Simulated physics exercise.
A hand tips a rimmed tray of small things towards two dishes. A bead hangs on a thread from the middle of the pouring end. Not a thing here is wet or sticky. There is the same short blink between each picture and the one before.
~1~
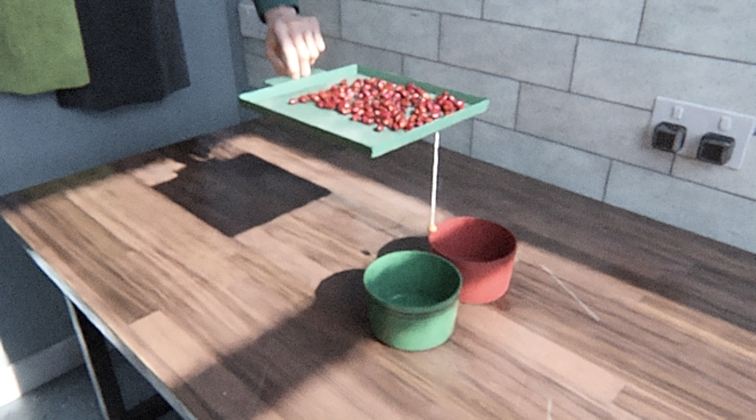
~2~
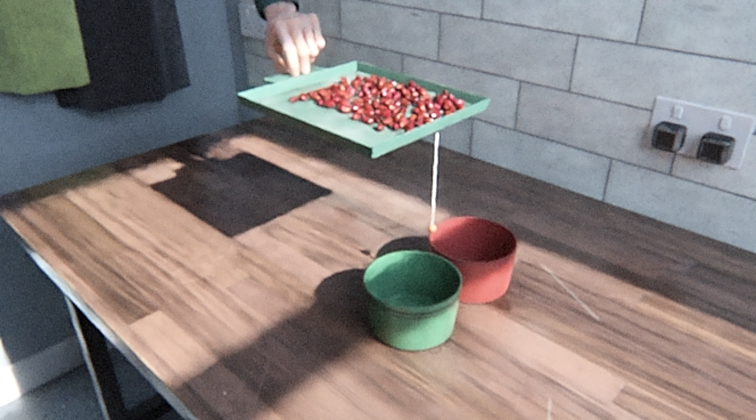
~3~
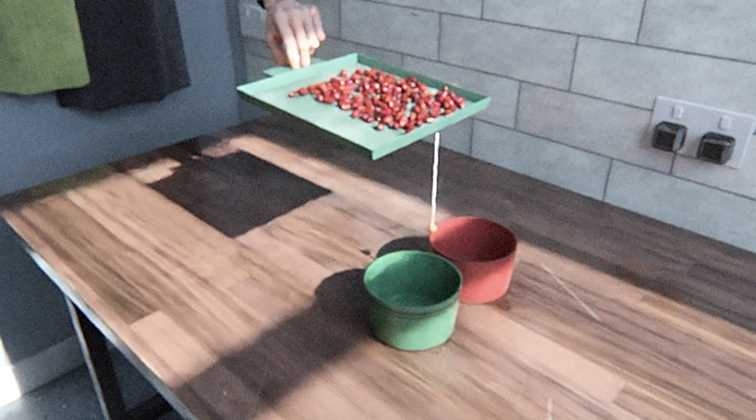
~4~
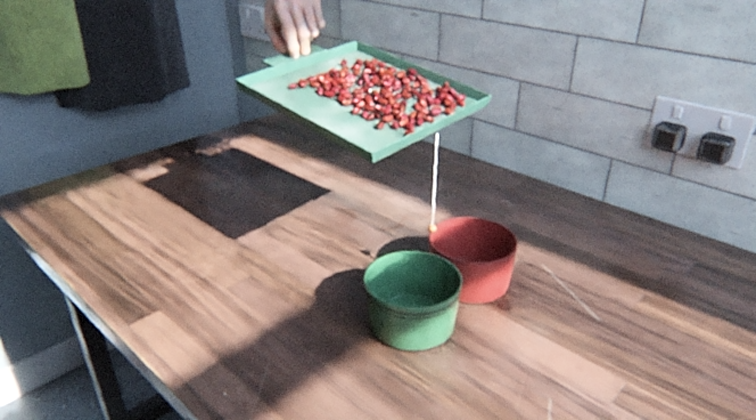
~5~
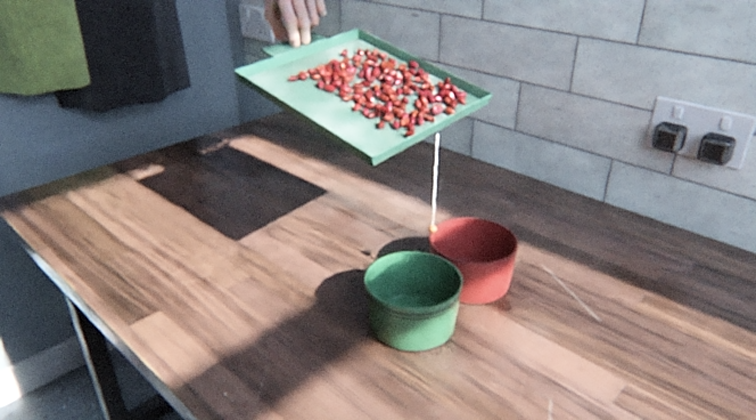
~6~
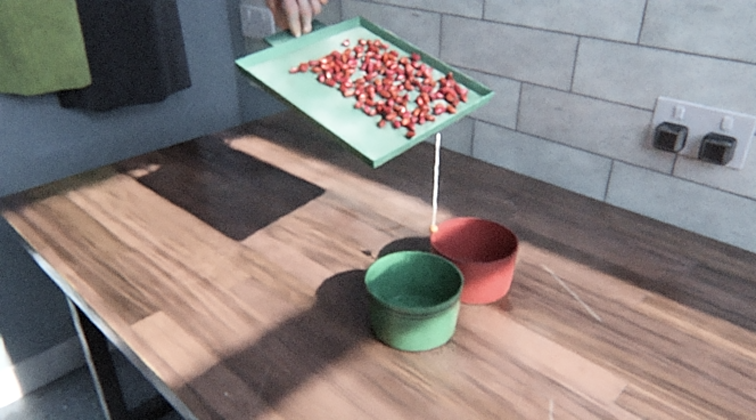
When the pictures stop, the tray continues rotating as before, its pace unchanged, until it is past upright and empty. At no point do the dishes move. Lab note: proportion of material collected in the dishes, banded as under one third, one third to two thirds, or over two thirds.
Collected: Over two thirds.
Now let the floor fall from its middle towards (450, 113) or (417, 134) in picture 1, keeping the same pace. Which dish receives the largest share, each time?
One after the other: The rightmost dish, the leftmost dish.
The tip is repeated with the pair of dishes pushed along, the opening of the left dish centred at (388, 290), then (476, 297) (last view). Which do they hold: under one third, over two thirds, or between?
Try 1 - more than two thirds; try 2 - below one third.
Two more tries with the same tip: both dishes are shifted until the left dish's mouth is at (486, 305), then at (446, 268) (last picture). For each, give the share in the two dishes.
First try: Roughly 10 per cent; second try: Roughly 50 per cent.
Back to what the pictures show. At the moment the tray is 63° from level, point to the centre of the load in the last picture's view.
Close to (405, 124).
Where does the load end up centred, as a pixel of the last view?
Near (407, 319).
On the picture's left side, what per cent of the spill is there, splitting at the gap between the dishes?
Near 90 in a hundred.
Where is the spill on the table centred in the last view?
I'd mark it at about (333, 330).
Shortly afterwards, tray tipped steeply; all but a few on the tray; only a few in the left dish; a little in the air.
Next, tray tipped past a quarter turn; a little on the tray; near half in the left dish; only a few in the right dish; a little outside both; near a quarter in the air.
Some moments later, tray tipped past a quarter turn; the bulk in the left dish; a little in the right dish; near a quarter outside both.
In the end, tray tipped past a quarter turn; the bulk in the left dish; a little in the right dish; near a quarter outside both.
